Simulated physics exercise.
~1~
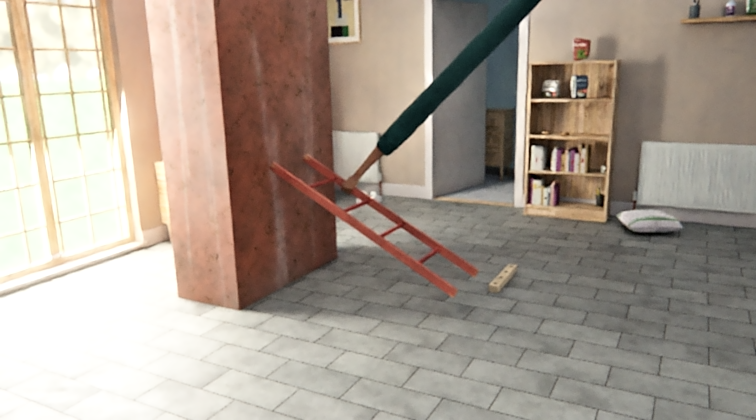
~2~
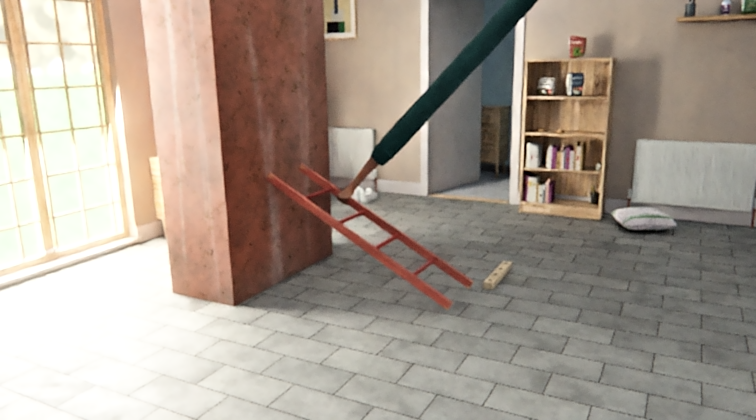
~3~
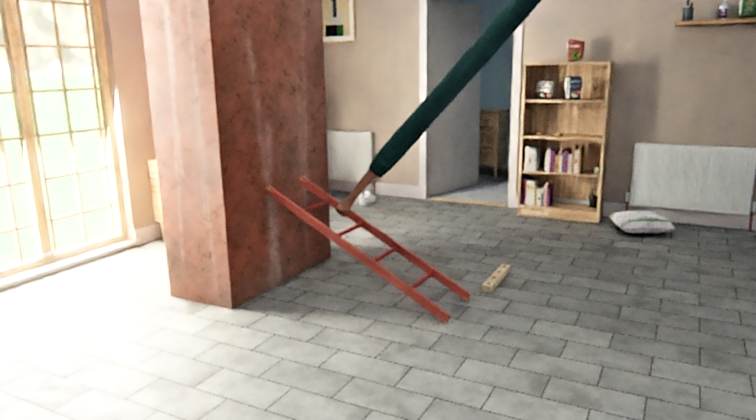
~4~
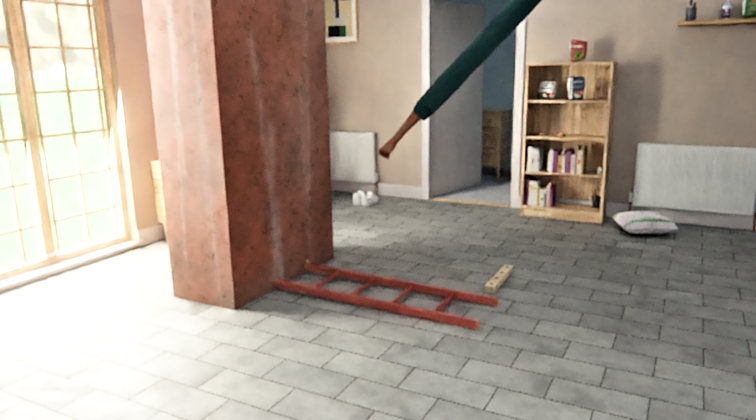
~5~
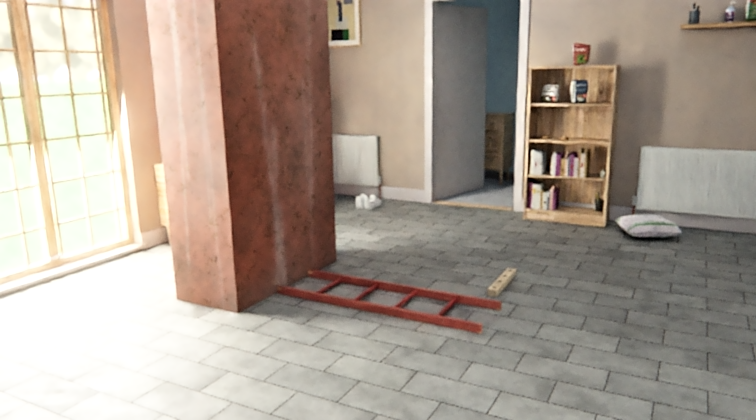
A red ladder-like rack leans against a reddish-brown pillar-like cupboard, held by a hand in a dark green sleeve, and lowers slightly. The hand lets go and draws back, and the rack slides out and falls flat on the grey tiled floor beside a fixed wooden strip.
